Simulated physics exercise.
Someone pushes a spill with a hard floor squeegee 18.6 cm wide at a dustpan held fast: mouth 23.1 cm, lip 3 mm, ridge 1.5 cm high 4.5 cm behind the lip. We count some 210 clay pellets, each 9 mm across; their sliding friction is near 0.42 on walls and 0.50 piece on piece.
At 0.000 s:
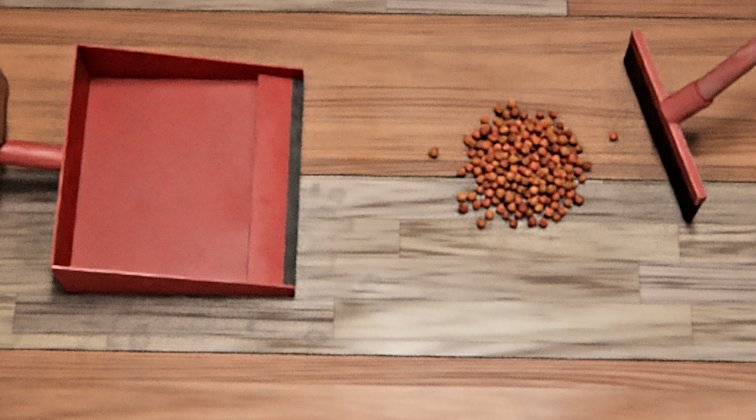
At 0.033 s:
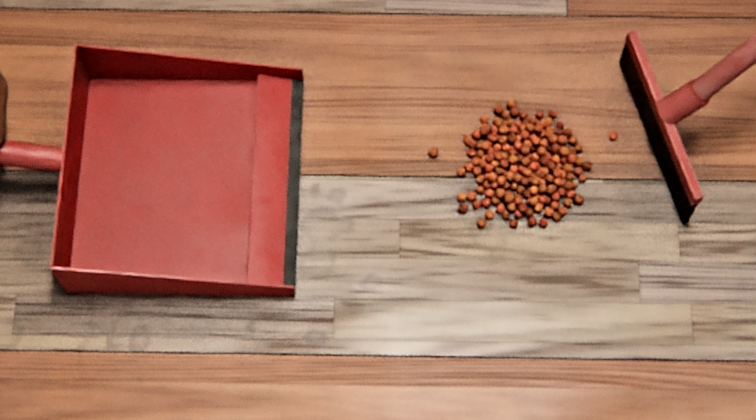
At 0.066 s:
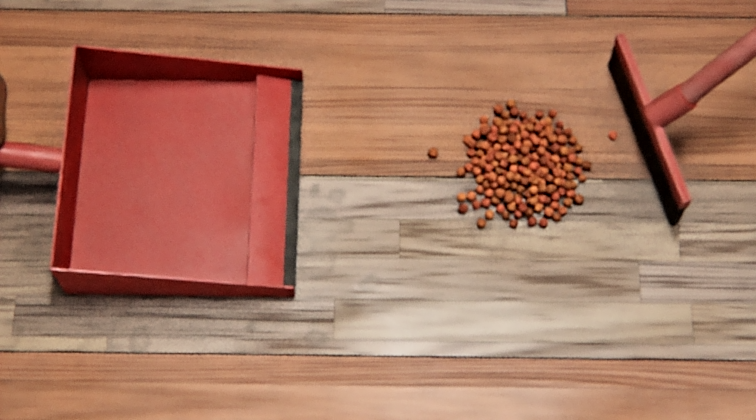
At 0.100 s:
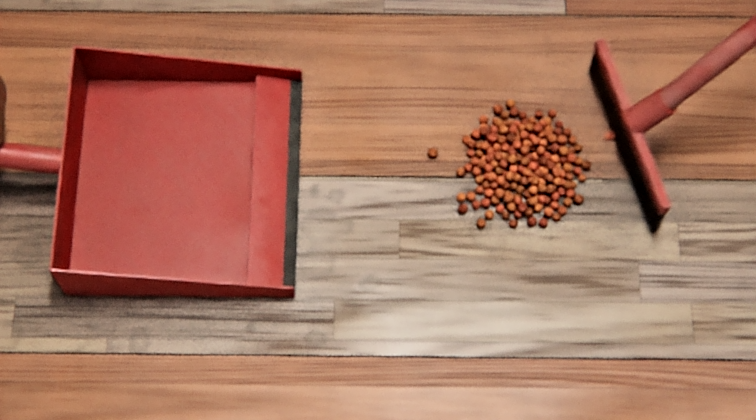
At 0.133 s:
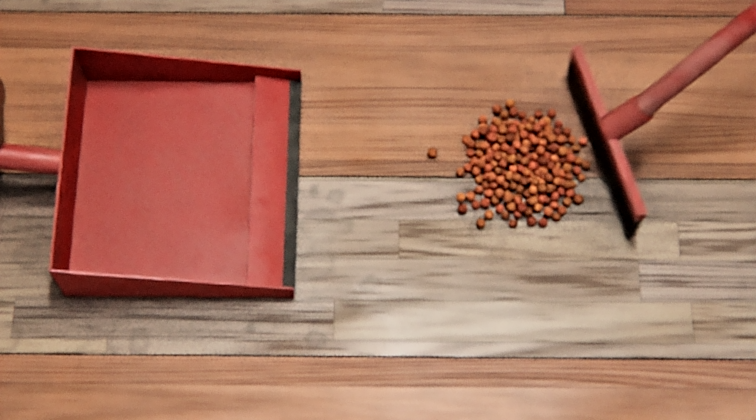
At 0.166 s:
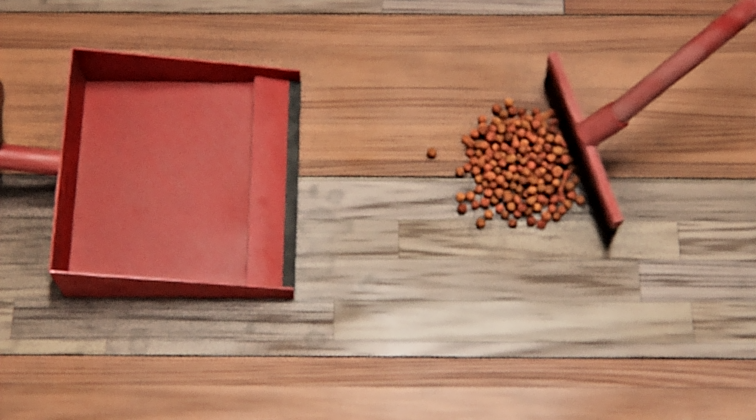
A red dustpan lies at the left on a floor of orange-brown and greyish wood planks, seen from above, its dark lip facing a round pile of small reddish-brown pellets near the centre. From the right, a red-handled squeegee with a tilted blade slides leftward and slightly down, slowly at first, then faster. It meets the pile's right edge and shifts the nearest pellets, while the pan and camera stay still.
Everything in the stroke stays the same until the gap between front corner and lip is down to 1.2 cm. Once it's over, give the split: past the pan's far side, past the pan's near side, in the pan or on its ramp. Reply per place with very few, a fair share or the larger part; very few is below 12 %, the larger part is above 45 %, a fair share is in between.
Past the pan's far side: Very few; past the pan's near side: A fair share; in the pan or on its ramp: A fair share.
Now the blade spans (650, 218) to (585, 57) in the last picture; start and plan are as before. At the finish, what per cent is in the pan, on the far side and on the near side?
Split: Pan = 20, far = 0, near = 25.
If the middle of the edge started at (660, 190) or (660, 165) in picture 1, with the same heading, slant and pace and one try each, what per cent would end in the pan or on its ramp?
Close to 20 in a hundred, then close to 25 in a hundred.
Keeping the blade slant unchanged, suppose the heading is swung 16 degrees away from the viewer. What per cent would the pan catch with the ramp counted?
Roughly 15 percent.
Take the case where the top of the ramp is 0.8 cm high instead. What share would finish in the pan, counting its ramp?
I'd put it near 30 per cent, ramp counted.
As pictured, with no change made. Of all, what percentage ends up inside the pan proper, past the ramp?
About 0 %.
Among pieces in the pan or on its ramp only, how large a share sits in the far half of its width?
20 per cent.
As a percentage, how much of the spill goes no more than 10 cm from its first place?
Around 0 per cent, give or take.
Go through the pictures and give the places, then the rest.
In the first frame, blade from (699, 199) to (636, 39), moved 0.0 cm, 0 of the pieces shifted so far; middle of the pieces at (527, 167); pan at (169, 182).
In the second frame, blade from (695, 199) to (631, 40), moved 0.4 cm, 0 of the pieces shifted so far; middle of the pieces at (527, 167).
In the third frame, blade from (684, 202) to (620, 42), moved 1.6 cm, 0 of the pieces shifted so far; middle of the pieces at (527, 167).
In the fourth frame, blade from (663, 208) to (600, 48), moved 3.7 cm, 0 of the pieces shifted so far; middle of the pieces at (526, 166).
In the fifth frame, blade from (639, 215) to (576, 54), moved 6.1 cm, 1 of the pieces shifted so far; middle of the pieces at (526, 166).
In the sixth frame, blade from (615, 222) to (553, 61), moved 8.5 cm, 41 of the pieces shifted so far; middle of the pieces at (517, 161); pan at (167, 185). The blade's pace is about 0.73 m/s, heading 19 degrees towards the viewer's side.
After 0.34 s, middle of the blade 16 cm from the lip; 0 % over the lip, far side 0 %, near side 0 %.
After 0.46 s, middle of the blade 7 cm from the lip; 0 % over the lip, far side 5 %, near side 10 %.
Then, at 0.71 s, middle of the blade 4 cm from the lip; 25 % over the lip, far side 5 %, near side 15 %.
In the end, at 1.1 s, far side 5 %, near side 15 %, pan 25 %, in front of the lip or behind the blade 55 %.
